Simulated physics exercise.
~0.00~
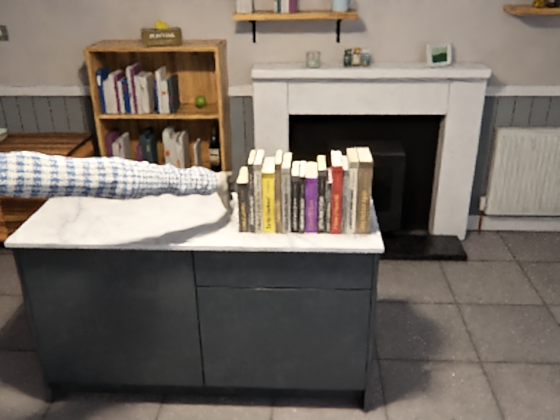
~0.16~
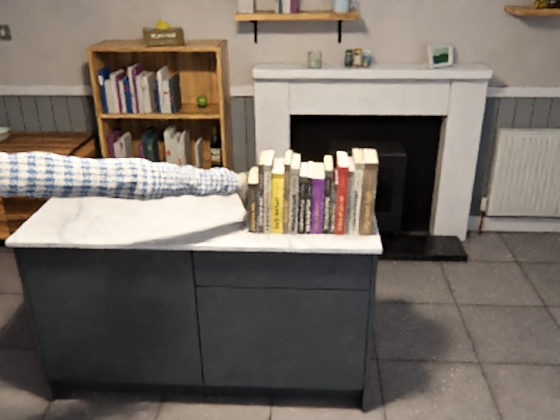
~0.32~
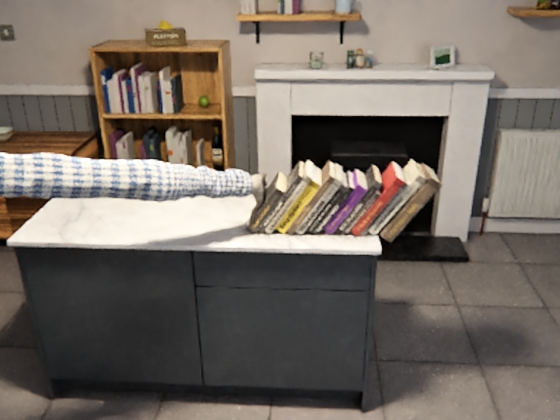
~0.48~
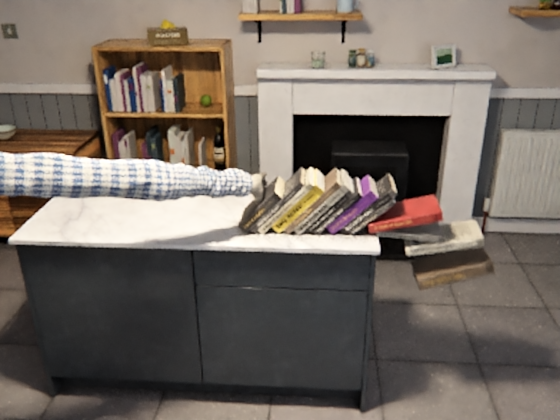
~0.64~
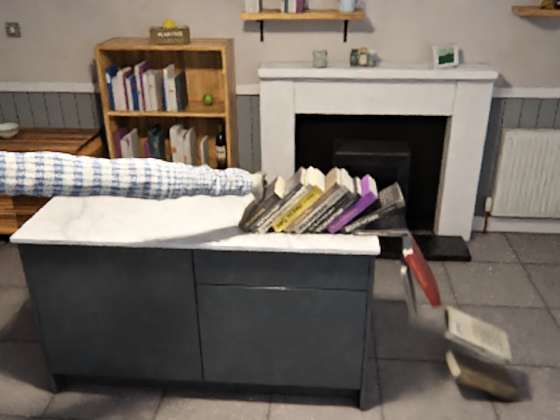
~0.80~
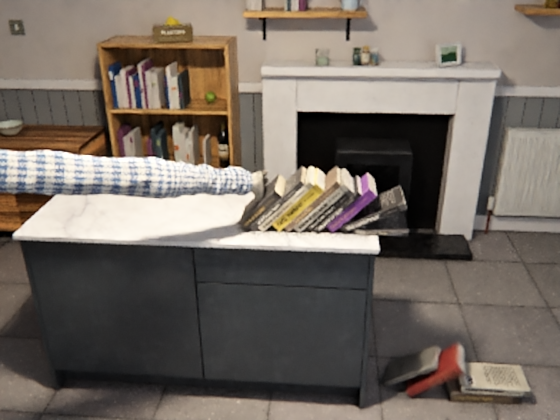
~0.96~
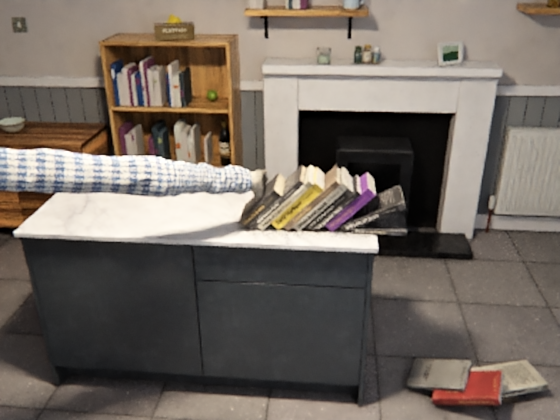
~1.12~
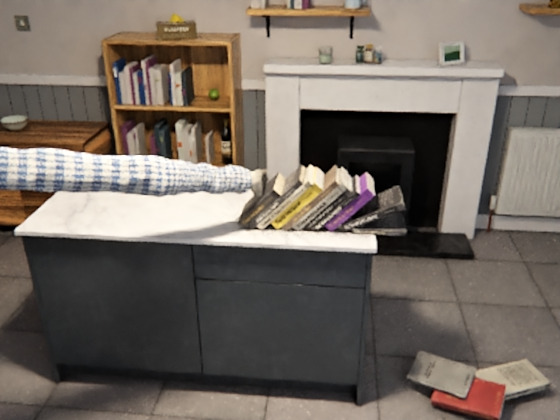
A sleeved arm pushes a row of books right, toppling the red one and others to the floor.
